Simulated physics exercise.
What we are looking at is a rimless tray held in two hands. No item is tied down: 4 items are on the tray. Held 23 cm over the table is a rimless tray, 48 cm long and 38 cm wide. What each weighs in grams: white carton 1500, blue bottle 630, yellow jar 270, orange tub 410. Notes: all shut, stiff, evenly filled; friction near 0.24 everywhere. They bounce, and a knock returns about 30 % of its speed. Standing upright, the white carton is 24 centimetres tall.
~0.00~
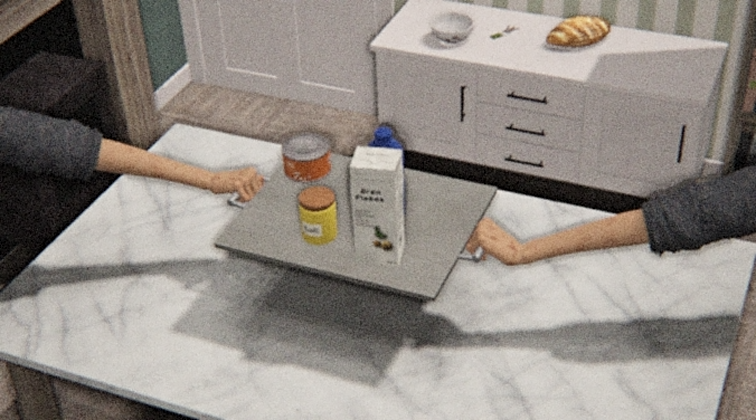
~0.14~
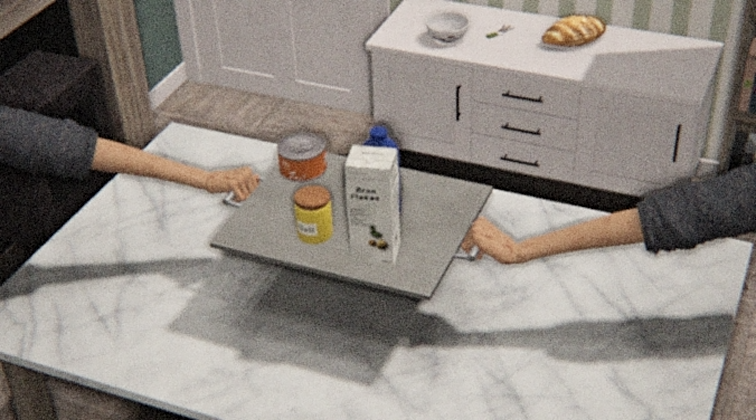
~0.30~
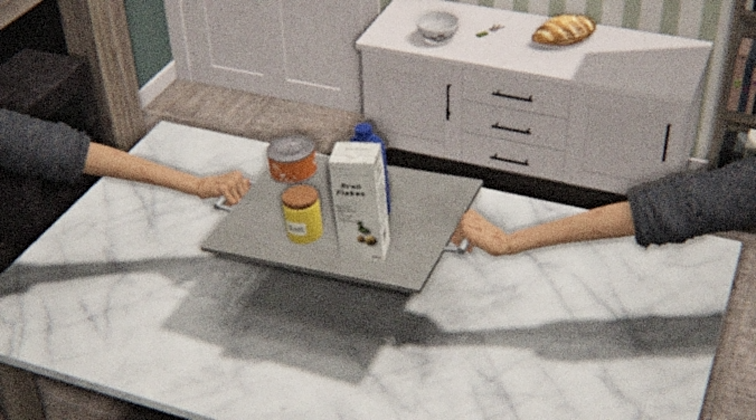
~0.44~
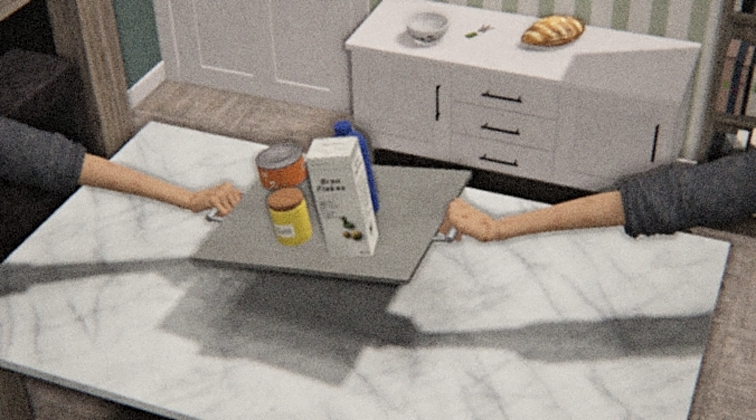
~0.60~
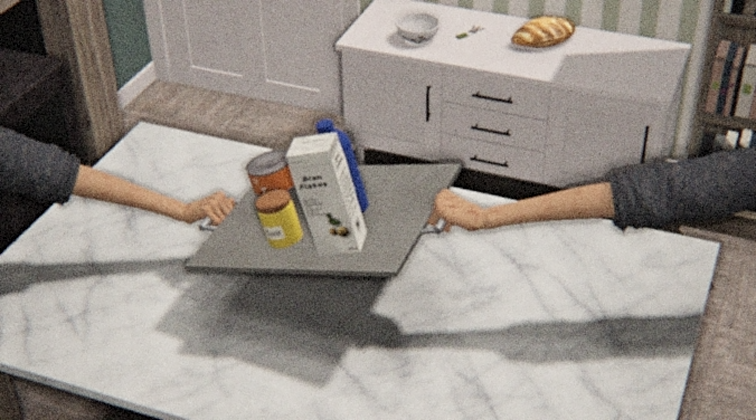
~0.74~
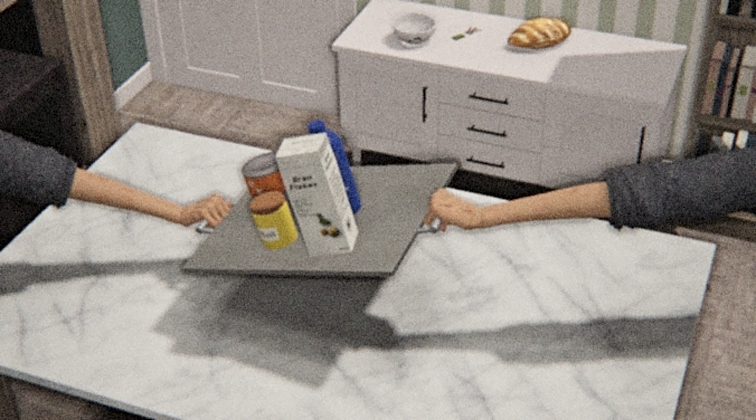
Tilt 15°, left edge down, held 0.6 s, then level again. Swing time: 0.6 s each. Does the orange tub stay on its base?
Falls.
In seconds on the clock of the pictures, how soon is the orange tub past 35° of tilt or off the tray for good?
It happens near 1.4 s.
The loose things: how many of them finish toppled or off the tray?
Count: 1.
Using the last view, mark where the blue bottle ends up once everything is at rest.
(262, 157).
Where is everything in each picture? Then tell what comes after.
Tray level; orange tub (307, 158); white carton (378, 208), in the first frame.
Tray level; yellow jar (314, 215); white carton (374, 207), in the second frame.
Tray tilted 3°, left edge down; yellow jar (302, 214), in the third frame.
Tray tilted 9°, left edge down; white carton (343, 198), in the fourth frame.
Tray tilted 14°, left edge down; yellow jar (279, 219); white carton (328, 195), in the fifth frame.
Tray tilted 15°, left edge down; orange tub (268, 176), in the sixth frame.
By 1.14 s, tray tilted 15°, left edge down; orange tub 3 cm from its spot near (257, 176); white carton 8 cm from its spot; blue bottle 6 cm from its spot.
By 1.44 s, tray tilted 13°, left edge down; orange tub now off the tray; white carton 16 cm from its spot; blue bottle 14 cm from its spot.
By 1.64 s, tray tilted 6°, left edge down; blue bottle 19 cm from its spot; yellow jar 16 cm from its spot; white carton 22 cm from its spot.
By 1.74 s, tray tilted 2°, left edge down; yellow jar 18 cm from its spot; blue bottle 20 cm from its spot; white carton 24 cm from its spot.
When it is over (2.4 s), off the tray and tipped over, orange tub; not toppled but over 5 cm from the start, white carton, blue bottle and yellow jar. End places, in pixels of the last picture, orange tub near (172, 214).
